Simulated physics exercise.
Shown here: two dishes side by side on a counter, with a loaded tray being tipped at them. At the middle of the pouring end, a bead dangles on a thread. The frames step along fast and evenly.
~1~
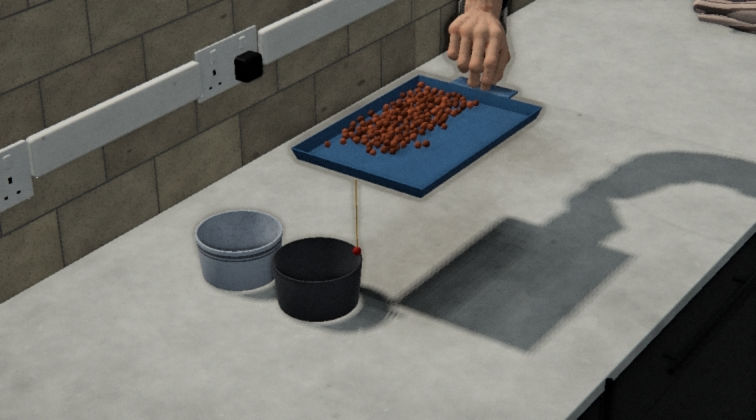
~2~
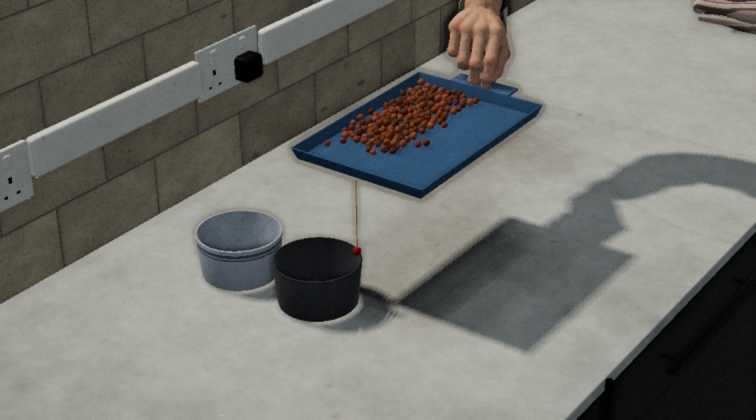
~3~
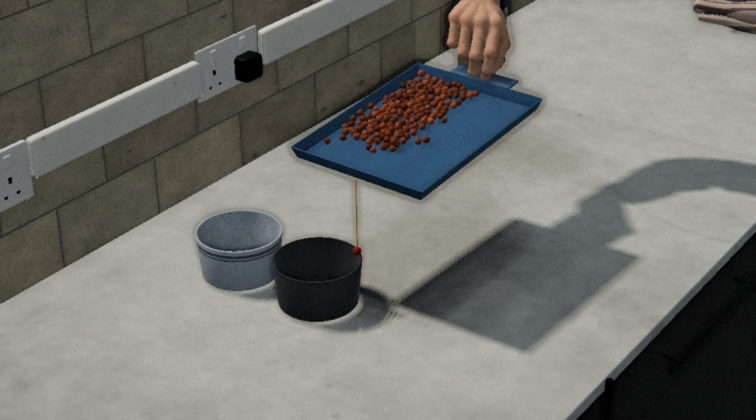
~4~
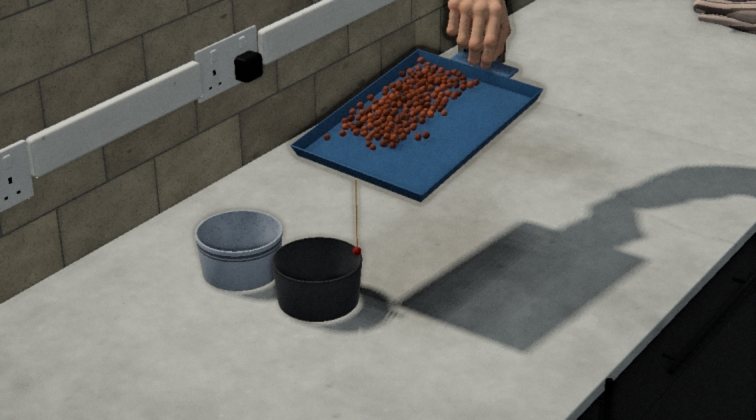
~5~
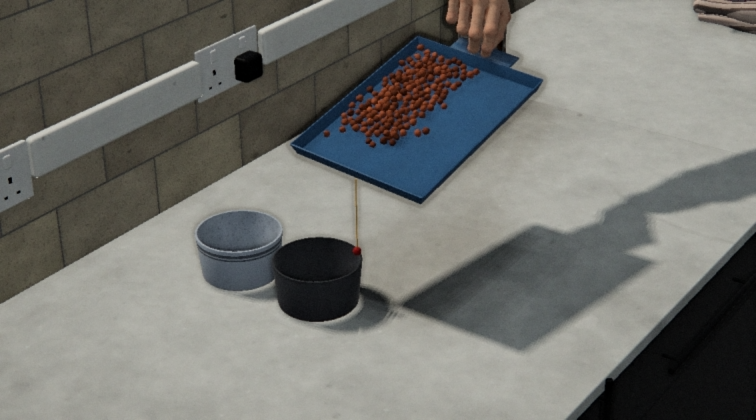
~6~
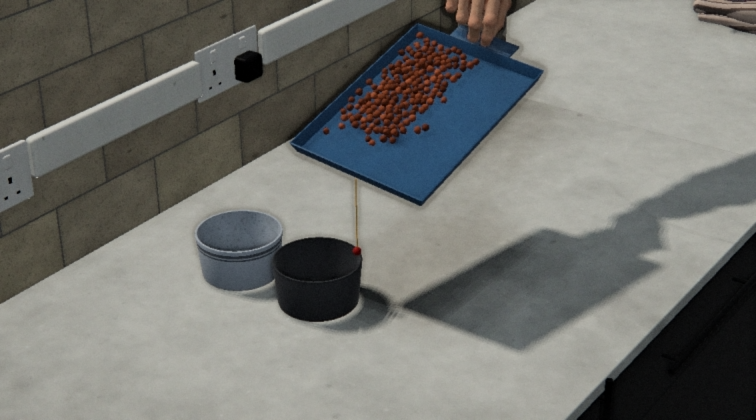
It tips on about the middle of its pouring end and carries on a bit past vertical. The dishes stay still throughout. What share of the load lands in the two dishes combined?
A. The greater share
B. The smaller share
B.
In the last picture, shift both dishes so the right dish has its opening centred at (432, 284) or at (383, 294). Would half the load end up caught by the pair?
At the first place above a half, at the second over half.
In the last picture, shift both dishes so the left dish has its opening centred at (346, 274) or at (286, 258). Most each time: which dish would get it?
First place: The rightmost one; second place: The rightmost one.
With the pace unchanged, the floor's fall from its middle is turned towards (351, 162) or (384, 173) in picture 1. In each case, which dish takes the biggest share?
Going by the two slopes in order, it's the right-side one and then the right-side one.
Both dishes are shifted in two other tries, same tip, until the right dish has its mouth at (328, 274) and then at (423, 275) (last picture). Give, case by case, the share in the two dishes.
Close to 10 in a hundred, then close to 60 in a hundred.
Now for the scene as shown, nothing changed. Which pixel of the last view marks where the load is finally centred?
Resting centre, last picture - approx. (407, 342).
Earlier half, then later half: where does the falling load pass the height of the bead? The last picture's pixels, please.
First around (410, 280), afterwards around (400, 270).
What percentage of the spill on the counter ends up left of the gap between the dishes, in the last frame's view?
It works out to some 0 per cent.
Shortly afterwards, tray tipped steeply; the bulk on the tray; only a few outside both; near a quarter in the air.
Next, tray tipped right over; near a quarter on the tray; only a few in the right dish; near two thirds outside both; near a quarter in the air.
Some moments later, tray tipped past a quarter turn; only a few in the right dish; all but a few outside both.
In the end, tray tipped past a quarter turn; only a few in the right dish; none at all in the left dish; all but a few outside both.
